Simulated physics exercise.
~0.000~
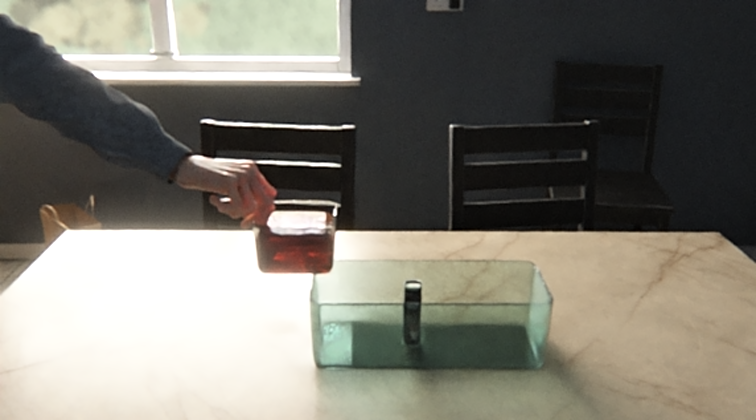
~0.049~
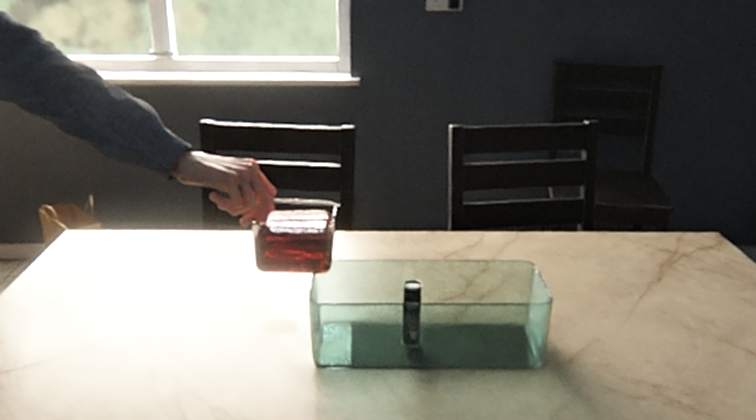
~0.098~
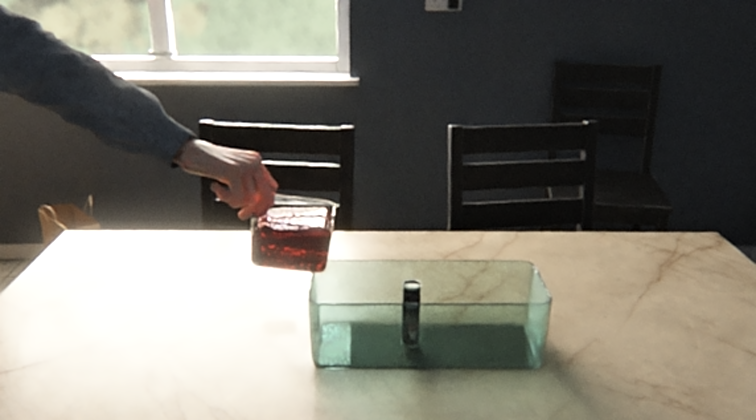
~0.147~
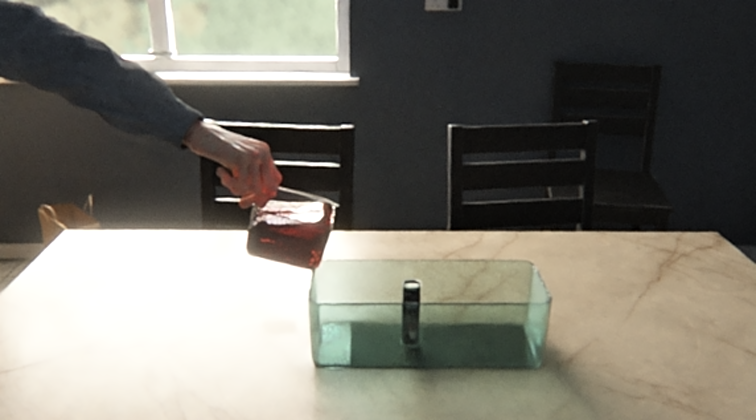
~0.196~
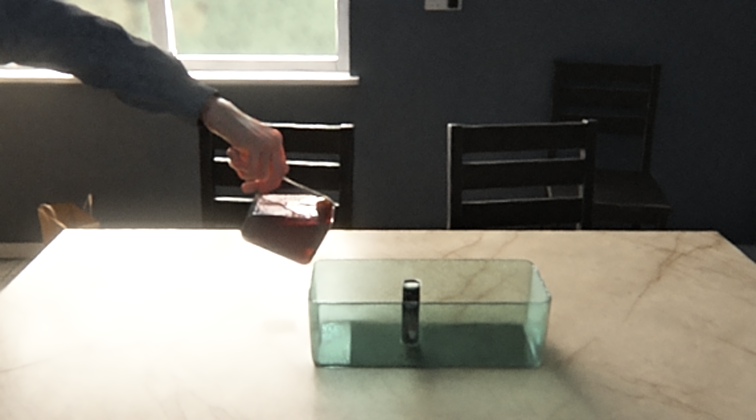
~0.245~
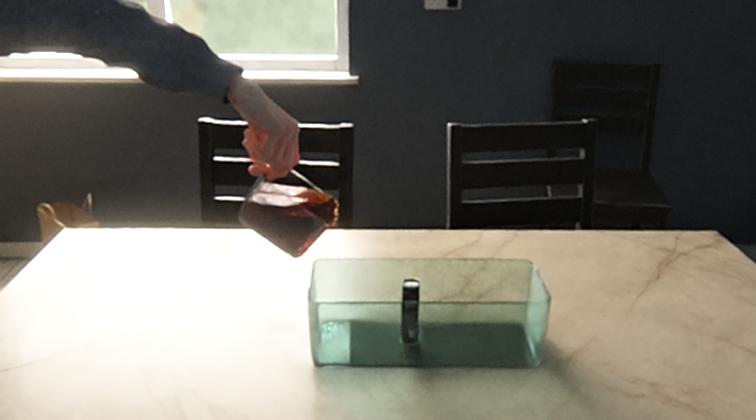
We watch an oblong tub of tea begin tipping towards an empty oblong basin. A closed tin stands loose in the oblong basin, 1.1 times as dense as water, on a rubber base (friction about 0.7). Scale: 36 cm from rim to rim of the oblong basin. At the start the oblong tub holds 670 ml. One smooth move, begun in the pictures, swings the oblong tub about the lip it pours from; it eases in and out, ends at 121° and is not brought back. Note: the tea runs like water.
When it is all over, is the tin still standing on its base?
It overbalances.
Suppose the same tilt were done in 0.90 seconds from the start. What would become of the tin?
In that case the tin overturns.
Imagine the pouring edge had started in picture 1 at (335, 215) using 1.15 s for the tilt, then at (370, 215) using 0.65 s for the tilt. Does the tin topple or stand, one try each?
Trial 1 - tin stays standing; trial 2 - tin stays standing.
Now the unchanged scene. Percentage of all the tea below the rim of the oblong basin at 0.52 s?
Around 16%.
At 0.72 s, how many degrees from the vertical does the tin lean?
I'd say it's tipped close to 40 degrees.
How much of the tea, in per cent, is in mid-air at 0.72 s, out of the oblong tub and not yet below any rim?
Some 6 % is up in the air.
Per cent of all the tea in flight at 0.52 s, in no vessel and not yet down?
It comes to roughly 54 per cent.
Then, 0.52 s in, the tilt is 109° and 28 per cent is still to pour; the tin stands where it began.
Then, 0.72 s in, the tilt is 121° and 0 per cent is still to pour; the tin leans 40°.
Then, 0.92 s in, the tilt is 121° and 0 per cent is still to pour; the tin lies on its side.
Then, 1.15 s in, the tilt is 121° and 0 per cent is still to pour; the tin lies on its side.
Finally, the tin lies on its side.
